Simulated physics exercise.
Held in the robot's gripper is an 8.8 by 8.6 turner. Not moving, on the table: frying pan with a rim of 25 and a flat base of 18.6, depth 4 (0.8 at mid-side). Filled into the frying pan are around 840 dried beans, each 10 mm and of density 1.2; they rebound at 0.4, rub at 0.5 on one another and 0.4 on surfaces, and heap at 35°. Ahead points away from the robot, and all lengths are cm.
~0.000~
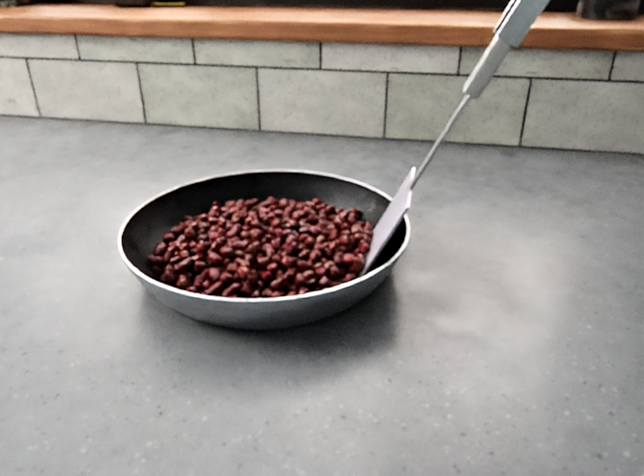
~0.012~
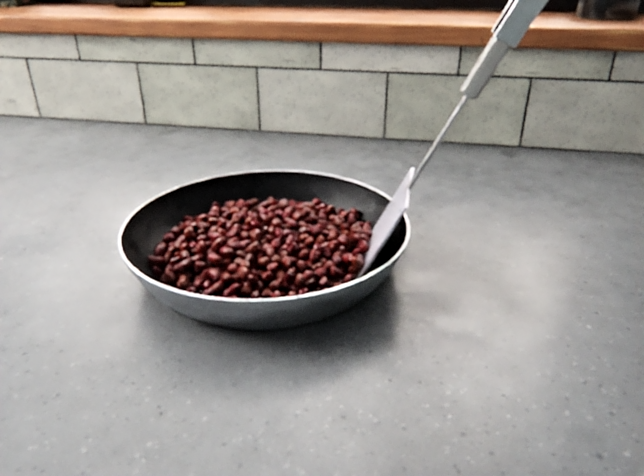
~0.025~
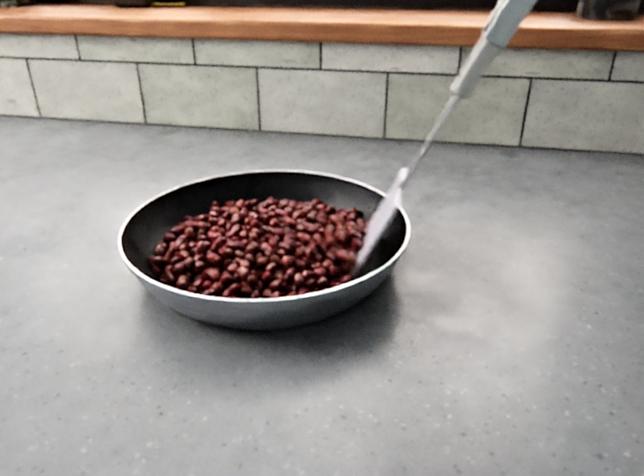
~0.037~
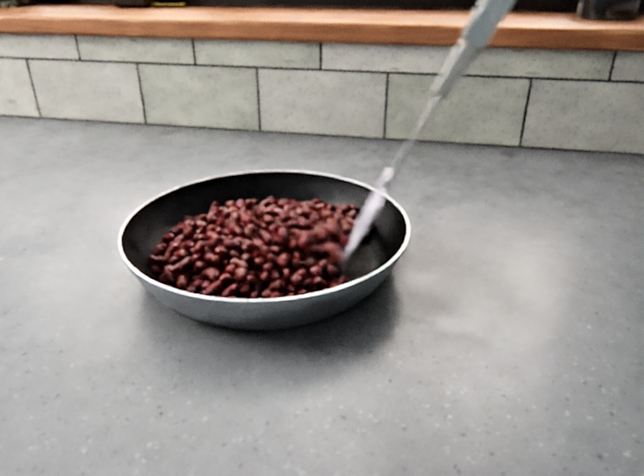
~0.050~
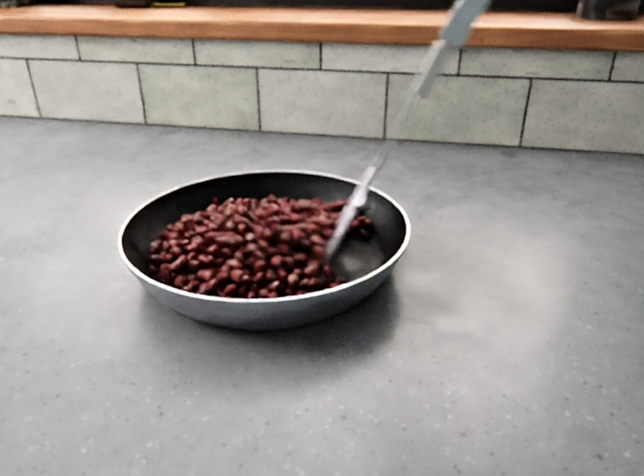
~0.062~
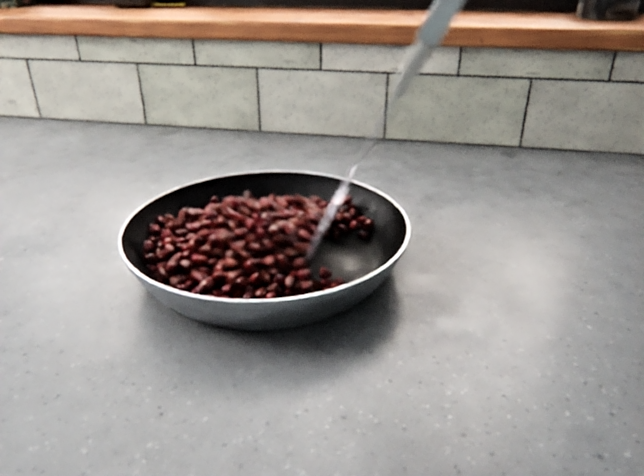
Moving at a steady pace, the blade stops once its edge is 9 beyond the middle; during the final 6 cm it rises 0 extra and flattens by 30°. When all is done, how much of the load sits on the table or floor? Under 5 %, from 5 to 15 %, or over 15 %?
Over 15 %.
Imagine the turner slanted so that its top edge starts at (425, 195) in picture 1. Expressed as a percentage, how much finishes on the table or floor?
About 15 per cent.
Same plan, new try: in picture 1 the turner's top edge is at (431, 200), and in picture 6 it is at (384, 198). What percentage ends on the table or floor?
Near 5 in a hundred.
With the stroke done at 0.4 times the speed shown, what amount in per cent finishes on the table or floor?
Roughly 10 per cent.
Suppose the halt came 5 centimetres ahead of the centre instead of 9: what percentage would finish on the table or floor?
About 5 %.
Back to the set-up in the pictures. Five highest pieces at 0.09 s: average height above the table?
Height: Approx. 7 cm.
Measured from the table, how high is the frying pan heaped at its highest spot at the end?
Close to 5.5 centimetres high.
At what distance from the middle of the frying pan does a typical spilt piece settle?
Close to 20 cm from the centre.
After 0.09 s, sloping 64°, highest piece 7 above the table; 836 in the frying pan.
After 0.12 s, sloping 56°, highest piece 8 above the table; 836 in the frying pan.
After 0.34 s, sloping 34°, highest piece 7 above the table; 626 in the frying pan, 176 on the table or floor, 34 on the blade or in flight.
After 1.39 s, sloping 34°, highest piece 5 above the table; 626 in the frying pan, 210 on the table or floor.
At rest, 626 in the frying pan, 210 on the table or floor. That is 25 % on the table or floor.
